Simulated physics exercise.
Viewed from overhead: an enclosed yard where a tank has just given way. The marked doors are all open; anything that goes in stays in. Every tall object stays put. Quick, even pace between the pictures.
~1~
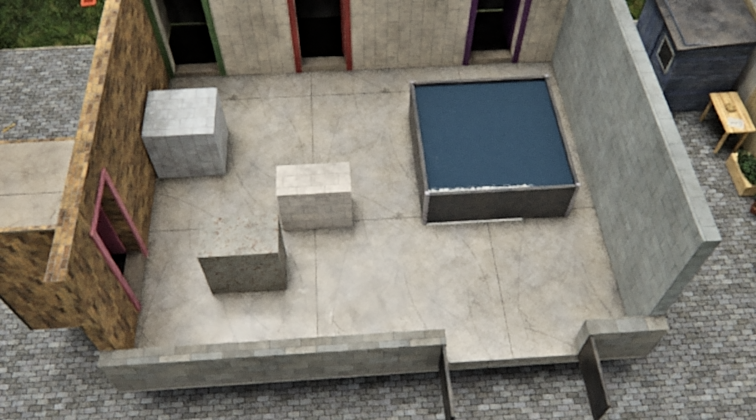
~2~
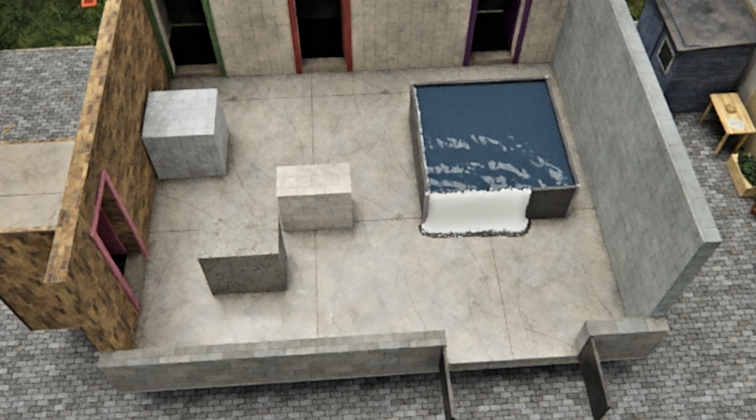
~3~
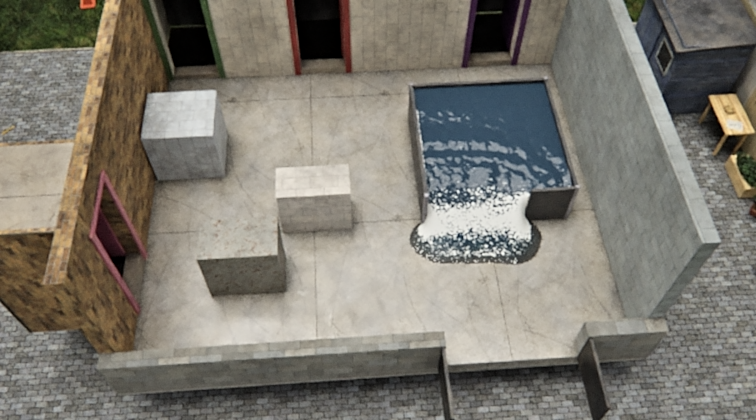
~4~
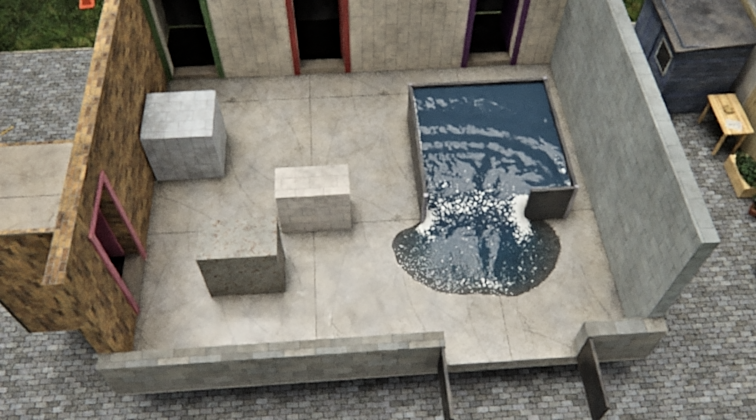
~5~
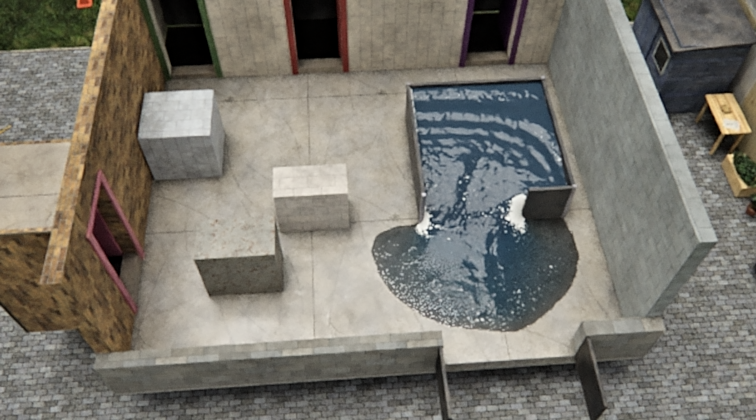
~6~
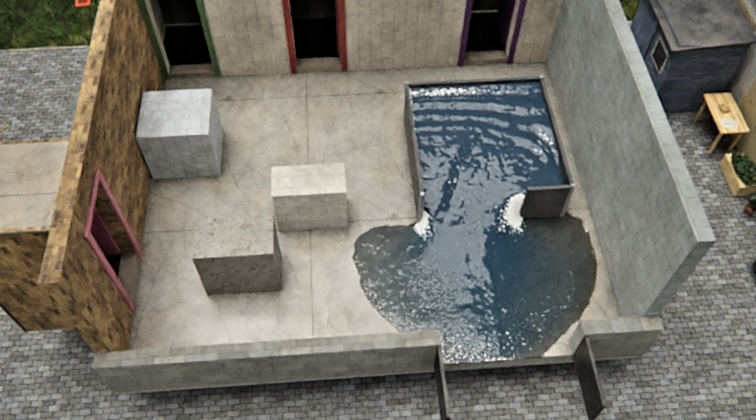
Water burst through the front of a square open tank in a walled yard, foaming onto the pale floor, then fanned out in a widening dark pool that reached the low front wall.
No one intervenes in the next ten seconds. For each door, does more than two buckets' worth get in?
Door by door: The pink door, no; the red door, no; the green door, no; the purple door, no.
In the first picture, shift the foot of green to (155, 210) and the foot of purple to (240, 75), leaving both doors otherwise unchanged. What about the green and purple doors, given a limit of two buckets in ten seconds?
Green: Falls short; purple: Falls short.
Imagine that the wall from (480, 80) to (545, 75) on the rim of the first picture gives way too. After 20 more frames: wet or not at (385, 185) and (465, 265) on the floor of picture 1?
Still dry, Still dry.
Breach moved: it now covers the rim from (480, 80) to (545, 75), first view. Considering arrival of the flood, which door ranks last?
I'd go with the door marked pink.
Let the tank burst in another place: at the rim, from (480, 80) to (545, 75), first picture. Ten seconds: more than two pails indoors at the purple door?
The purple door exceeds the limit.
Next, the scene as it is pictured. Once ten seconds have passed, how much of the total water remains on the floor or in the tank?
My figure is close to 46 percent.
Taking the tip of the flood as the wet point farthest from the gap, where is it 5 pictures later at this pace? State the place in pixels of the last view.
(305, 357).
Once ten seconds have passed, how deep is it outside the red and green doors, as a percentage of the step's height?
I'd put the first at close to 10 per cent and the second at close to 10 per cent.
A moment on, water covers 25 % of the floor; the pink door not reached, the red door not reached, the green door not reached, the purple door not reached.
Next, water covers 30 % of the floor; the pink door not reached, the red door not reached, the green door not reached, the purple door not reached.
Then, water covers 40 % of the floor; the pink door wet at the sill, nothing in, the red door not reached, the green door not reached, the purple door not reached.
Later, water covers 65 % of the floor; the pink door wet at the sill, nothing in, the red door not reached, the green door wet at the sill, nothing in, the purple door not reached.
In the end, water covers 85 % of the floor; the pink door wet at the sill, nothing in, the red door wet at the sill, nothing in, the green door wet at the sill, nothing in, the purple door wet at the sill, nothing in.
